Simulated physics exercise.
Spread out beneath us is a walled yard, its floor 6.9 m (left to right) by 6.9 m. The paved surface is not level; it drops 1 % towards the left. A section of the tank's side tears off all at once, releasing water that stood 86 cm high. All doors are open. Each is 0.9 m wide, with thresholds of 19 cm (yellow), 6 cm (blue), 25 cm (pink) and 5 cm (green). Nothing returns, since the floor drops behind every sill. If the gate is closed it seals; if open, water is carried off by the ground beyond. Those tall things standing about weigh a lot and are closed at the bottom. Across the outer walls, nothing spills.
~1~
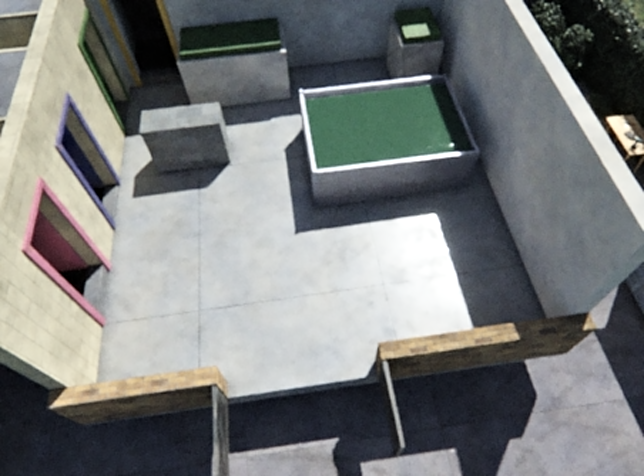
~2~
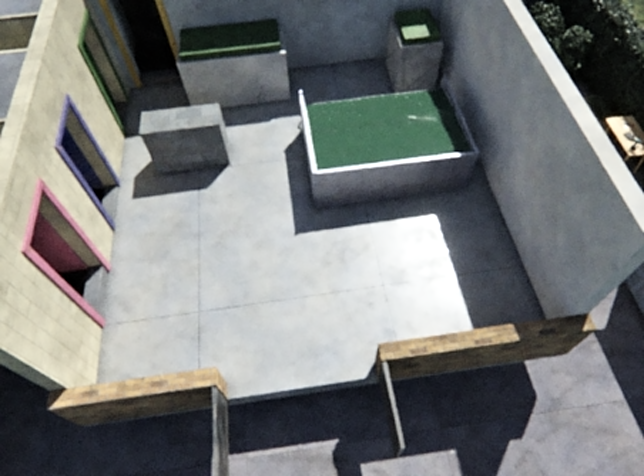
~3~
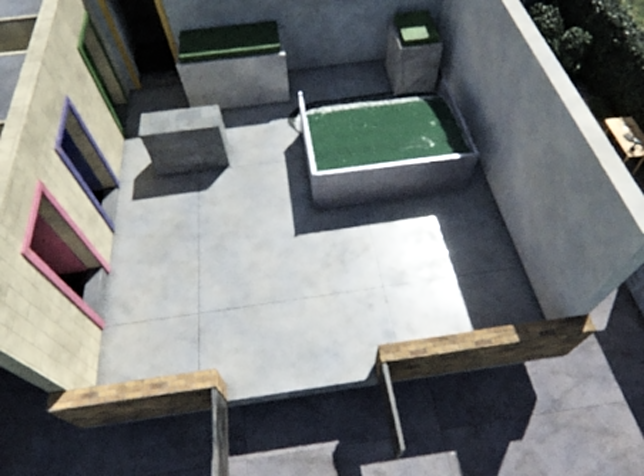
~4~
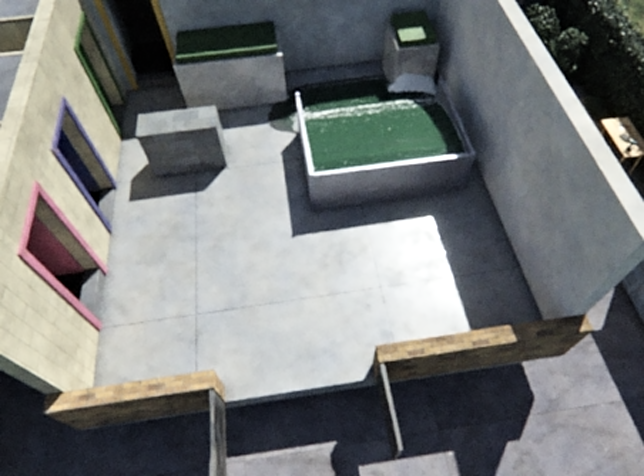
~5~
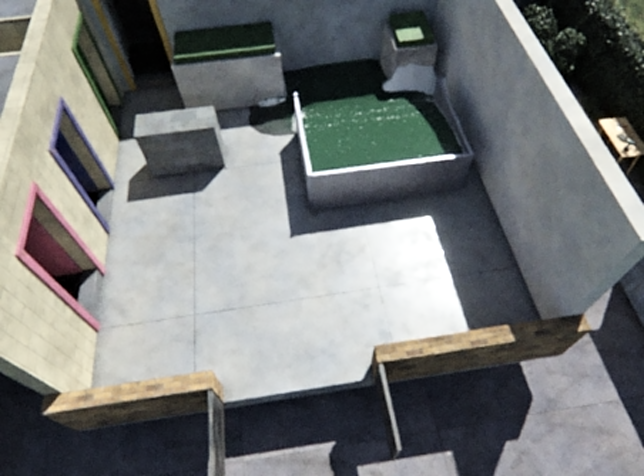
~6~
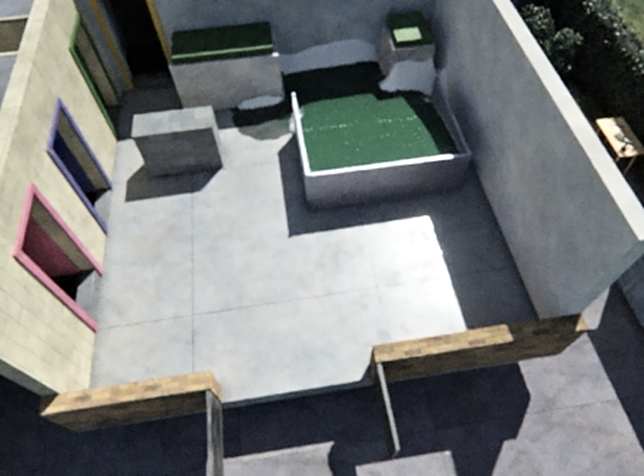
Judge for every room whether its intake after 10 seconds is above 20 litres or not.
In order: At the yellow door the water let in will remain short of the limit; at the blue door the water let in will remain short of the limit; at the pink door the water let in will remain short of the limit; at the green door the water let in will surpass the limit.
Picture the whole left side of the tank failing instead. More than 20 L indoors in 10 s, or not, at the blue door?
At the blue door the limit is exceeded.
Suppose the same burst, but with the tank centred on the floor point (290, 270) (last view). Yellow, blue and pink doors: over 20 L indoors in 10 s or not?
Lab note: Vs limit, yellow door limit held; blue door limit broken; pink door limit held.
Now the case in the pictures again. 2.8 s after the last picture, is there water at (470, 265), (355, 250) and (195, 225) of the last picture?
Listed in sequence, the spots are drenched, bone dry and drenched.
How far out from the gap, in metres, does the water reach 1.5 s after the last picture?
I'd put it close to 5.2 m.
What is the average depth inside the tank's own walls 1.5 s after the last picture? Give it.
23 cm.
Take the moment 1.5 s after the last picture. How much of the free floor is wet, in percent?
Wet share: Near 30 percent.
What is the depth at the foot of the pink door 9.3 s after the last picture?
Reading: Close to 12.0 cm.
Then, 0.7 s after the last picture water covers 20 % of the floor and is deepest (77 cm) near (284, 72); yellow door not reached, blue door not reached, pink door not reached, green door not reached.
Then, 1.5 s after the last picture water covers 30 % of the floor and is deepest (70 cm) near (417, 56); yellow door not reached, blue door not reached, pink door not reached, green door 7 cm at the sill, 2 L in.
Then, 2.8 s after the last picture water covers 60 % of the floor and is deepest (36 cm) near (287, 88); yellow door not reached, blue door 5 cm at the sill, 0 L in, pink door not reached, green door 15 cm at the sill, 48 L in.
Then, 5.3 s after the last picture water covers 85 % of the floor and is deepest (38 cm) near (285, 77); yellow door 7 cm at the sill, 0 L in, blue door 3 cm at the sill, 0 L in, pink door 6 cm at the sill, 0 L in, green door 10 cm at the sill, 156 L in.
Then, 9.3 s after the last picture water covers 95 % of the floor and is deepest (20 cm) near (116, 152); yellow door 11 cm at the sill, 0 L in, blue door 6 cm at the sill, 0 L in, pink door 12 cm at the sill, 0 L in, green door 12 cm at the sill, 278 L in.
